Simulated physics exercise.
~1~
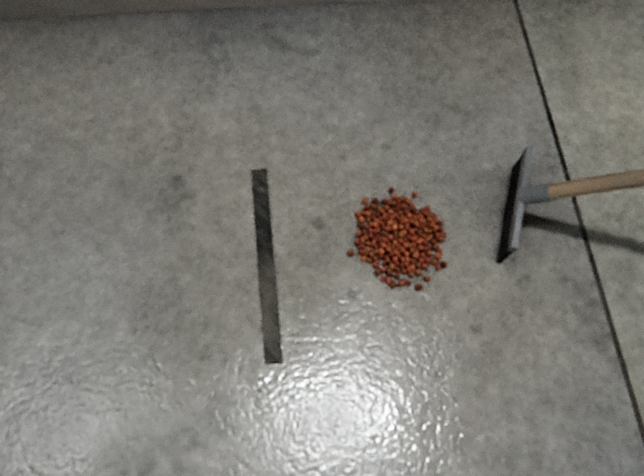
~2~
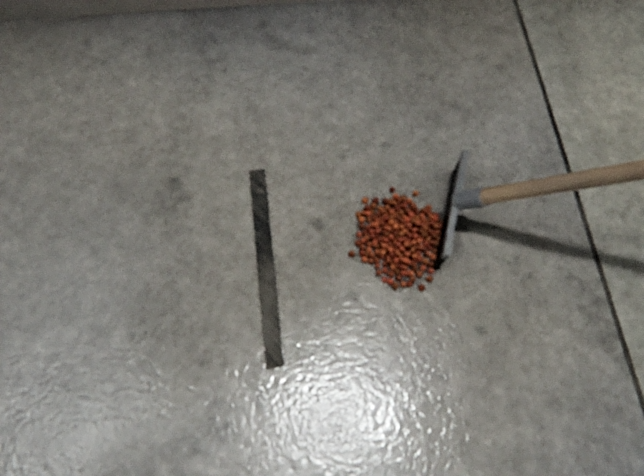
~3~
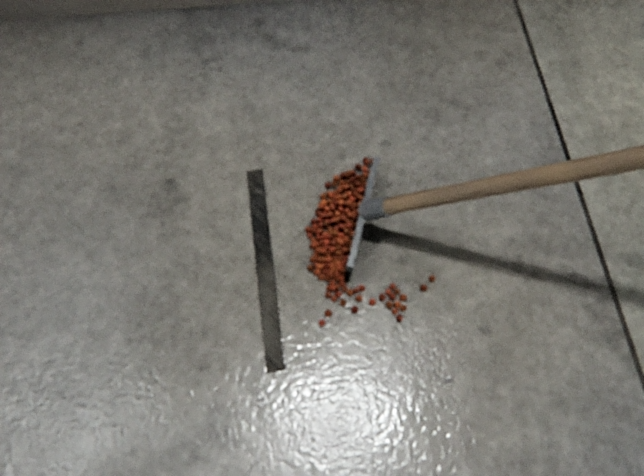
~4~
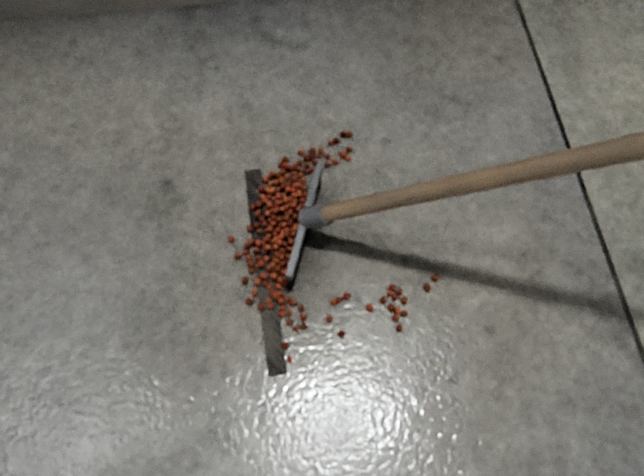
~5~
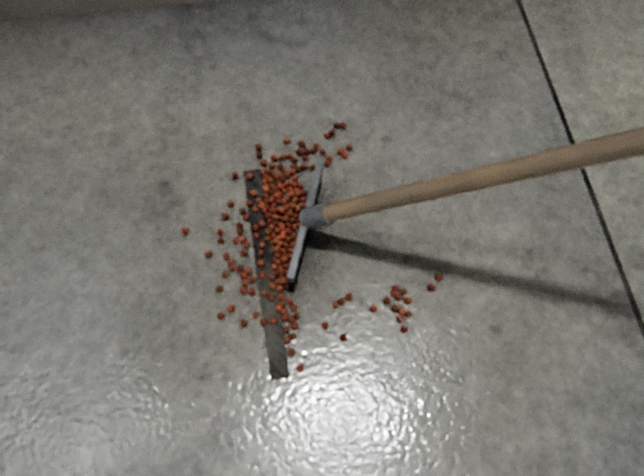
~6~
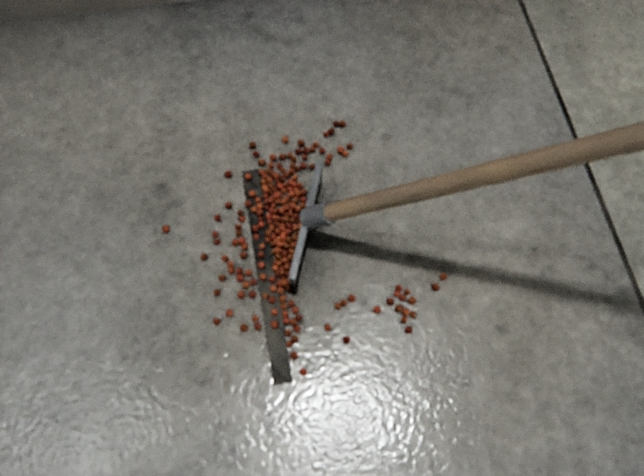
On a grey floor, a squeegee pushes reddish pellets left, scattering some across a dark strip.
